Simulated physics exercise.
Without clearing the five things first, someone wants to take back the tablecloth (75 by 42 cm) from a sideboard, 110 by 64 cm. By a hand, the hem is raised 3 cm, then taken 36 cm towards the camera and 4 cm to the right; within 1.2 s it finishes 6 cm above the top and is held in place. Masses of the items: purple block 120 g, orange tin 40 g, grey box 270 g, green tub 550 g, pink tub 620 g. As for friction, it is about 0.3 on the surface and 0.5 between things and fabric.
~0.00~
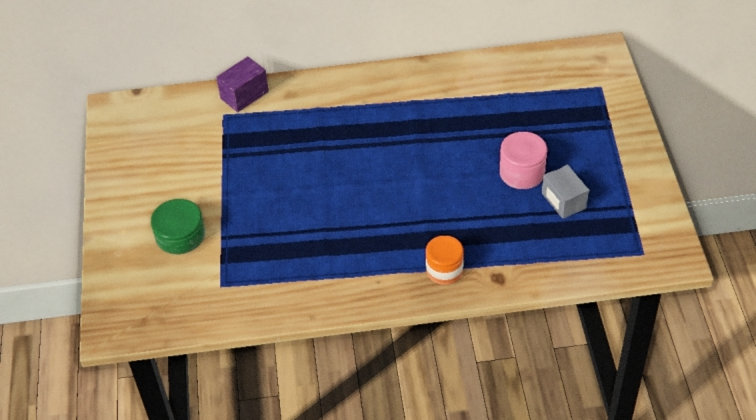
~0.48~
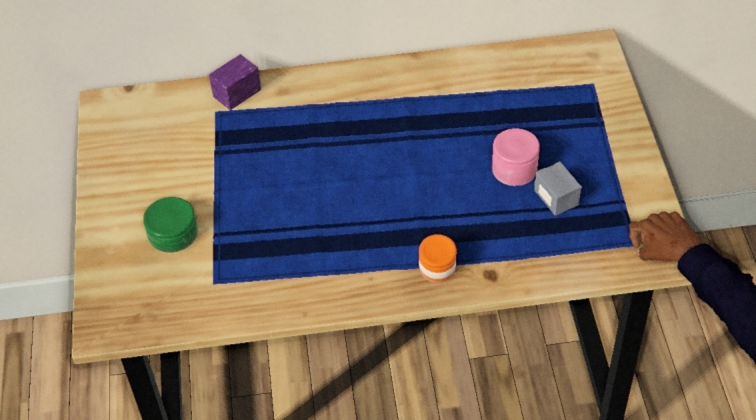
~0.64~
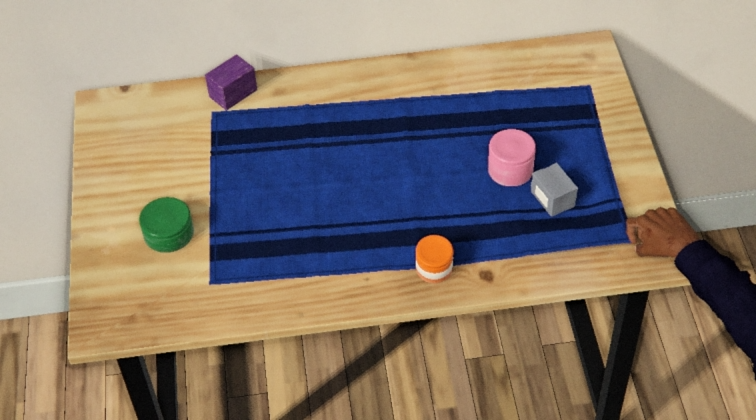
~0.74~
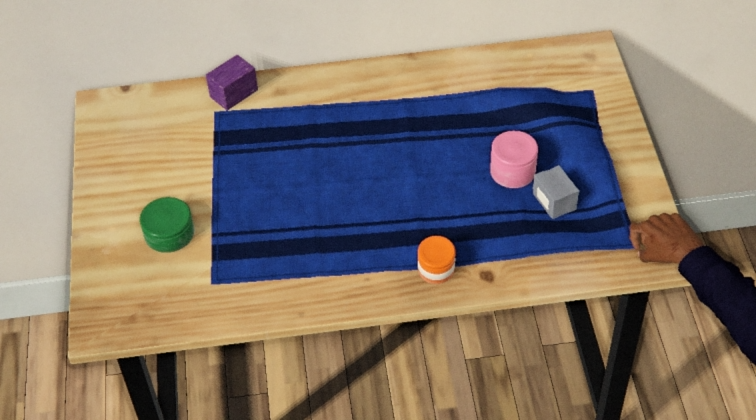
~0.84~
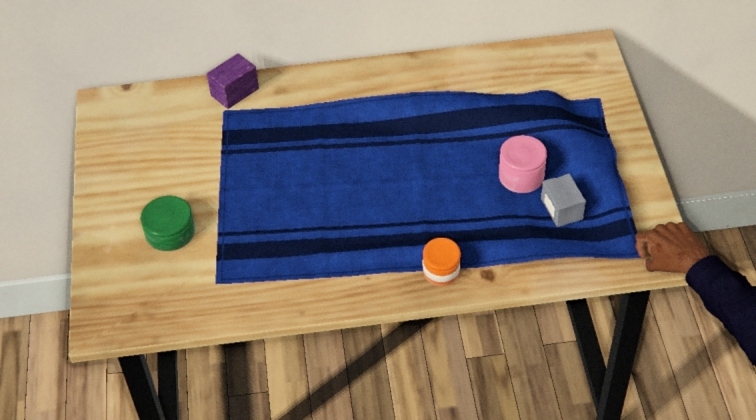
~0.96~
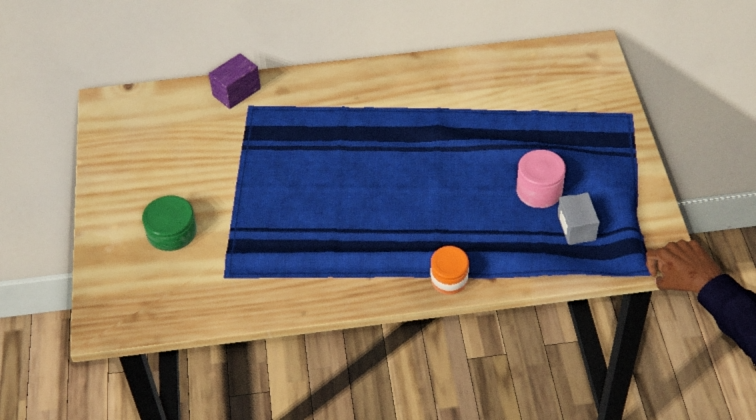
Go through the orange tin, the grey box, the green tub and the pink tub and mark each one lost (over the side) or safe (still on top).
Marks: Orange tin lost, grey box lost, green tub safe, pink tub lost.
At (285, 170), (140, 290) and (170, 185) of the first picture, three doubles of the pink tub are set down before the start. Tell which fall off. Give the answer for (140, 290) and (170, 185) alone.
Taking them as listed: Is left on top, then is left on top.
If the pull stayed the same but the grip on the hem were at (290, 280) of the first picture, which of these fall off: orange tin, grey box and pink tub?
Done that way, the orange tin ends up off the top, the grey box holds its spot, and the pink tub holds its spot.
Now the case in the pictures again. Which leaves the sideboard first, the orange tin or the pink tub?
Orange.
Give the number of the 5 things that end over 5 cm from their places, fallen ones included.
So we're at 3.
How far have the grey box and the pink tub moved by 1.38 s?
For the grey box, 25 centimetres, and for the pink tub, 25 centimetres.
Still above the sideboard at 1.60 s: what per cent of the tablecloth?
I'd say close to 50 per cent of it.
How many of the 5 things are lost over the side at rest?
All told, 3.
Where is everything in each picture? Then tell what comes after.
The first frame shows orange tin (445, 250); grey box (566, 182); green tub (176, 218); pink tub (524, 148); tablecloth corners (221, 288) (601, 87) (644, 255).
The second frame shows tablecloth corners (213, 285) (594, 84); grip (638, 246).
The third frame shows tablecloth corners (210, 285) (590, 86); grip (635, 242).
The fourth frame shows grey box (557, 183); tablecloth corners (211, 285) (593, 91); grip (638, 248).
The fifth frame shows orange tin (442, 251); grey box (564, 191); pink tub (524, 152); tablecloth corners (216, 284) (600, 99); grip (644, 257).
The sixth frame shows orange tin (450, 260); grey box (579, 209); green tub (167, 214); pink tub (542, 166); tablecloth corners (224, 278) (632, 114); grip (655, 275).
At 1.2 s, 95 % of the tablecloth is still over the top; grey box 16 cm off its start, pink tub 15 cm off its start, orange tin 10 cm off its start.
At 1.4 s, 75 % of the tablecloth is still over the top; grey box 27 cm off its start, pink tub 26 cm off its start, orange tin over the edge.
At 1.6 s, 50 % of the tablecloth is still over the top; pink tub 38 cm off its start at (639, 310), grey box over the edge, orange tin over the edge.
At 1.8 s, 0 % of the tablecloth is still over the top; pink tub over the edge, grey box over the edge, orange tin over the edge.
At 3.4 s, 0 % of the tablecloth is still over the top; pink tub over the edge, grey box over the edge, orange tin over the edge, green tub 0 cm off its start at (167, 215).
